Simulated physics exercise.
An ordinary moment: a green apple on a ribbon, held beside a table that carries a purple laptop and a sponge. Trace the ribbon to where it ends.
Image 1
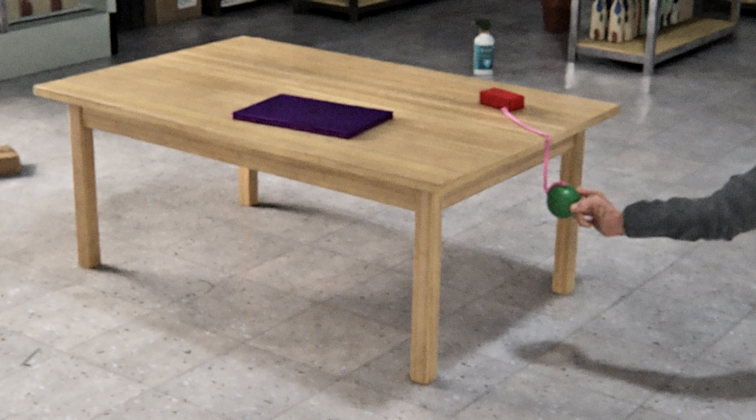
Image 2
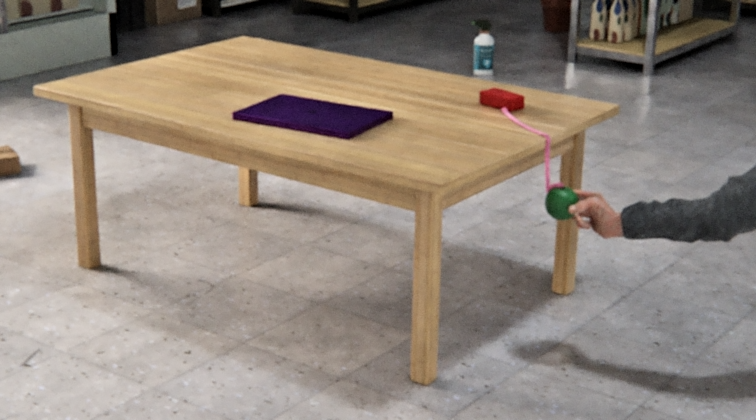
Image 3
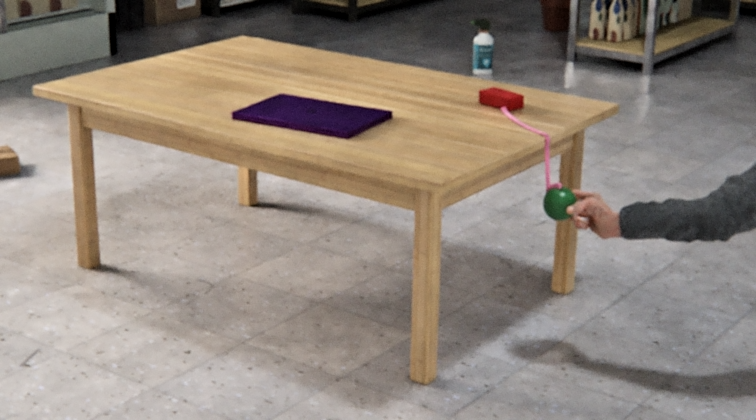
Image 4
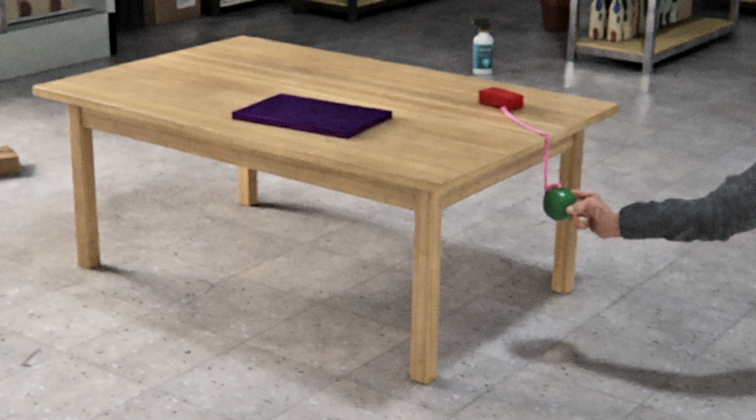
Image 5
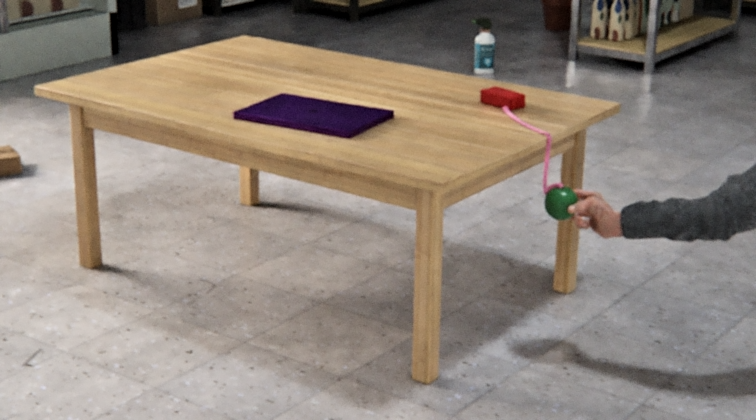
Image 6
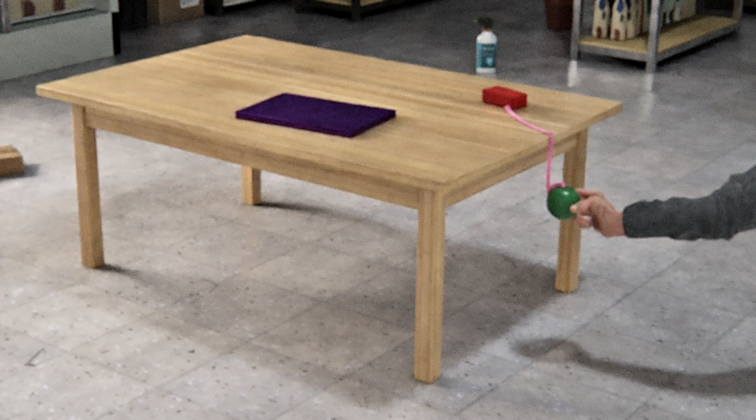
A hand in a dark grey sleeve reaches in from the right beside a pale wooden table on a grey tiled floor, seen from slightly above in a room with shelving behind. It holds a green apple on a pink ribbon that runs up to a red sponge near the table's right edge, with a flat purple laptop left of centre. Almost nothing moves beyond a very slight shift of the view.
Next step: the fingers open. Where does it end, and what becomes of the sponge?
Well, the green apple falls all the way; as for the sponge, it tumbles off after it.
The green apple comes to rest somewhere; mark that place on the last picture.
It ends up somewhere near (689, 380).
Then, 0.62 s on from there, apple on the floor near (557, 331); laptop in place; sponge down on the floor.
Then, 1.10 s on from there, apple on the floor near (624, 366); laptop in place; sponge down on the floor.
In the end, apple on the floor near (689, 380); laptop in place; sponge down on the floor. The green apple lands on the floor and the sponge follows it down.
